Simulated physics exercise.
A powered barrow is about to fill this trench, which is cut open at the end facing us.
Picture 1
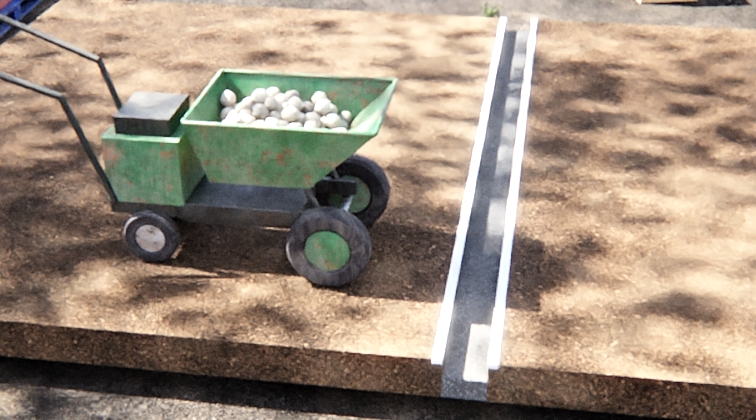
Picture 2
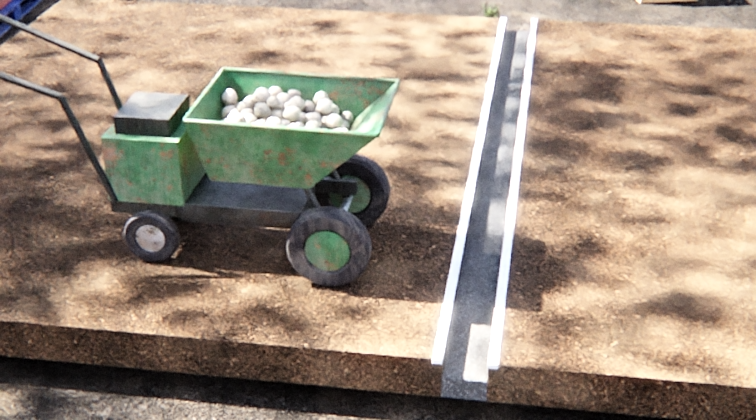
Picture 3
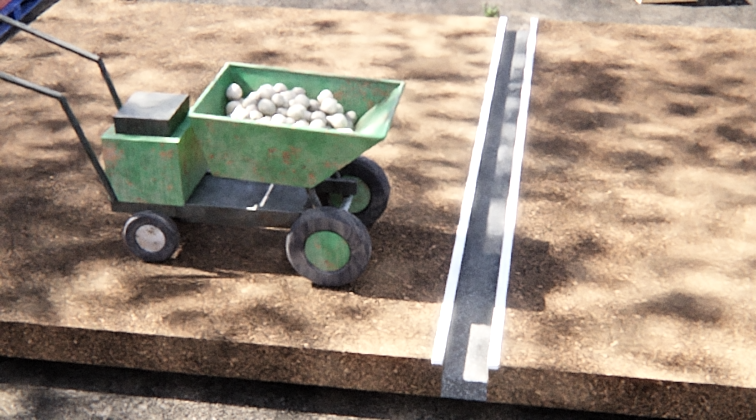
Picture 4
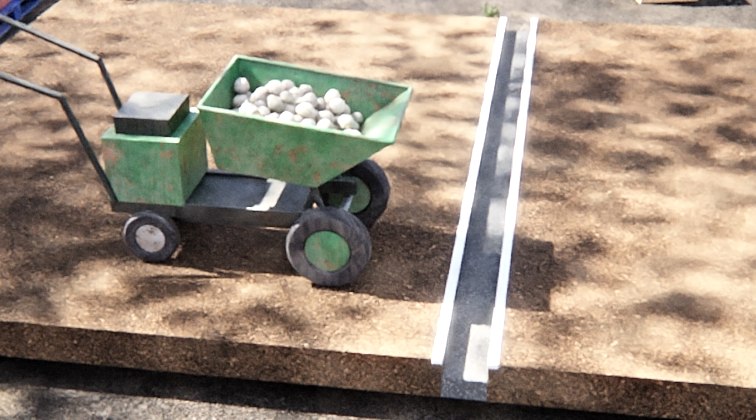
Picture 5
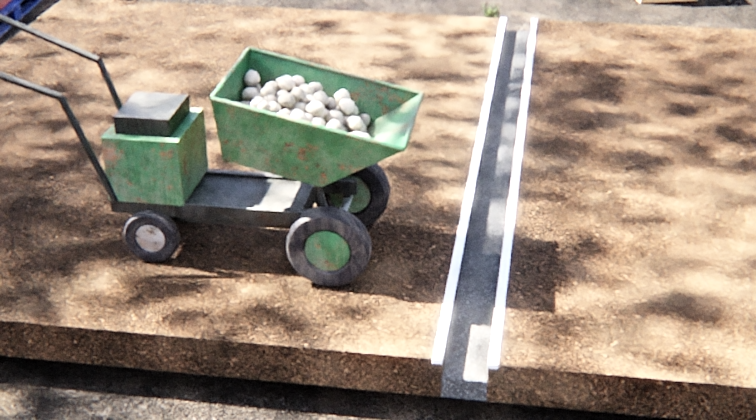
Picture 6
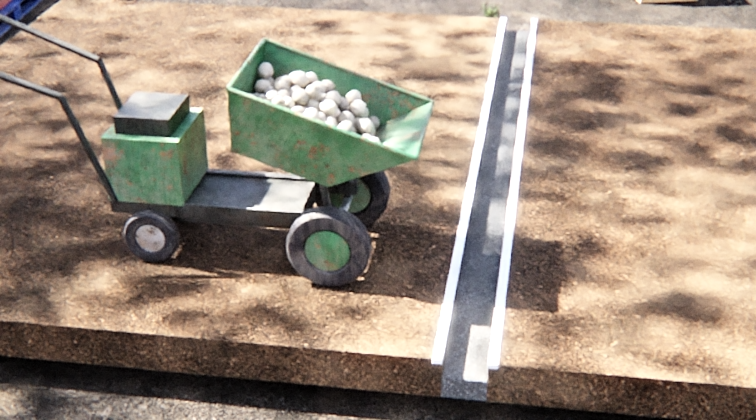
A green, rust-marked powered barrow loaded with pale rounded pebbles stands at the left on sunlit, shadow-dappled brown ground, seen from above and to one side. To its right, a narrow dark trench edged in white runs from the back to the open near end. The skip rises and tilts gradually rightward, its pebbles moving with it, while the wheeled base and camera stay still.
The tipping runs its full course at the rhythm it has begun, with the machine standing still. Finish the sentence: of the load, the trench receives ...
A minority.
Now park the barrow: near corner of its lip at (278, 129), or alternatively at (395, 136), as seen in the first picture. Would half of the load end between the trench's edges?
Trial 1 falls short of half, trial 2 falls short of half.
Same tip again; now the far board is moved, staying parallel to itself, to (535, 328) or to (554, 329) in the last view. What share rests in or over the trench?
First some 80, then 90 per cent.
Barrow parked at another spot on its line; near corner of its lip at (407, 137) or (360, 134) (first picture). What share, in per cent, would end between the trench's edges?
Estimates: 0 %, 50 %.
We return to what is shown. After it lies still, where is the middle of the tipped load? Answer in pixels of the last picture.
About (513, 258).
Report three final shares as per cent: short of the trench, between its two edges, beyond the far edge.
Short: 0 %, between: 35 %, beyond: 50 %.
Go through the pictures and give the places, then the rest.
In the first frame, lip of the skip near (375, 135), level; top of the load near (276, 118), river pebbles; first edge of the trench near (445, 320); far edge near (498, 324), the trench under half as wide as the skip, and about half as deep as wide.
In the second frame, lip of the skip near (377, 136), level; top of the load near (278, 117).
In the third frame, lip of the skip near (383, 138), tipped barely; top of the load near (268, 109).
In the fourth frame, lip of the skip near (392, 143), tipped a little; top of the load near (260, 109).
In the fifth frame, lip of the skip near (403, 150), tipped a little; top of the load near (270, 104).
In the sixth frame, lip of the skip near (415, 159), tipped clearly; top of the load near (284, 99); first edge of the trench near (445, 320); far edge near (498, 324).
Shortly afterwards, skip tipped steeply; the whole lot in the skip.
Next, skip tipped right over; the bulk in the skip; a little in or heaped over the trench; a little beyond it; only a few falling.
Some moments later, skip tipped right over; near a quarter in the skip; near a third in or heaped over the trench; near half beyond it.
In the end, skip tipped right over; near a quarter in the skip; near a third in or heaped over the trench; near half beyond it.
